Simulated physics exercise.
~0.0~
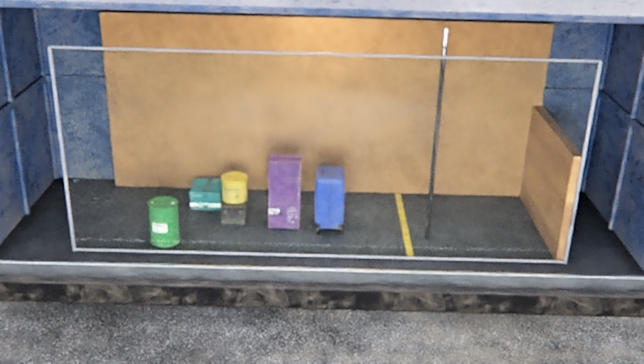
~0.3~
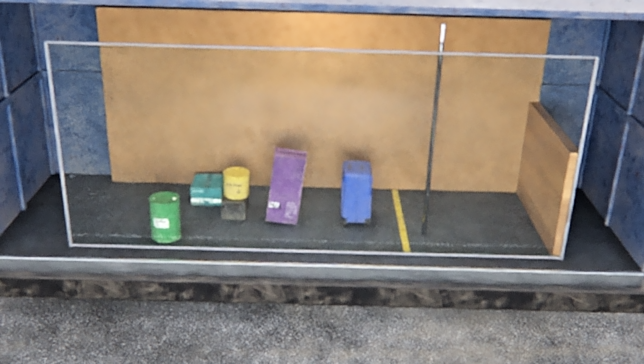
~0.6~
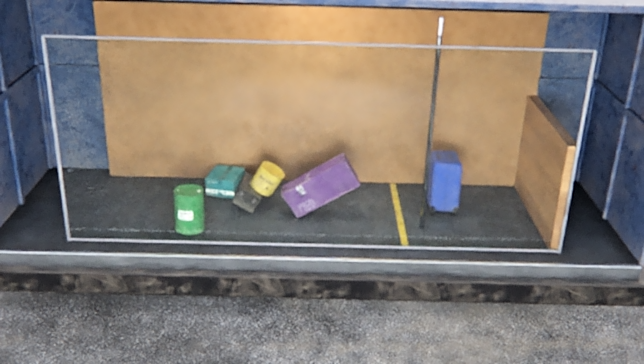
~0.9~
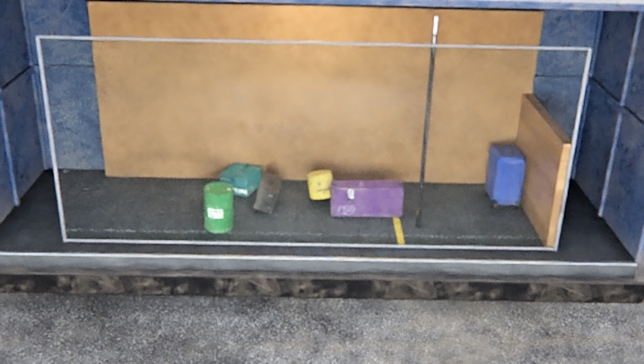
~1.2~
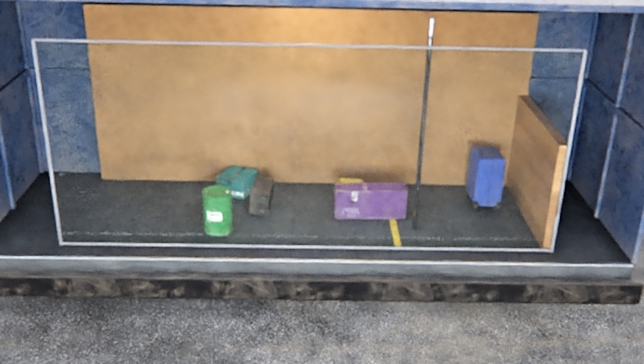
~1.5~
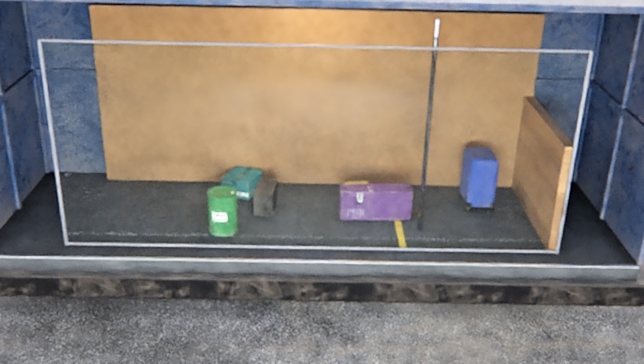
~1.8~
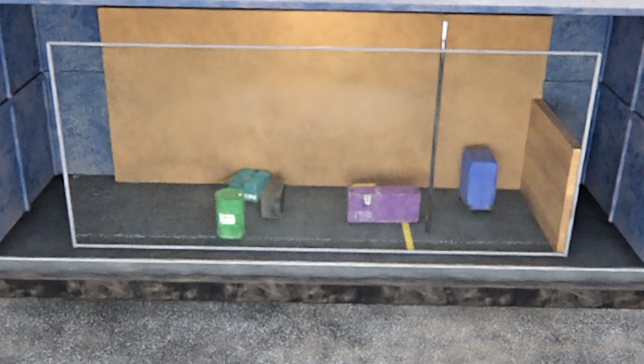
Purple box tipping onto its side and sliding right, stopping short of yellow line, as blue case rolls past and rebounds slightly.
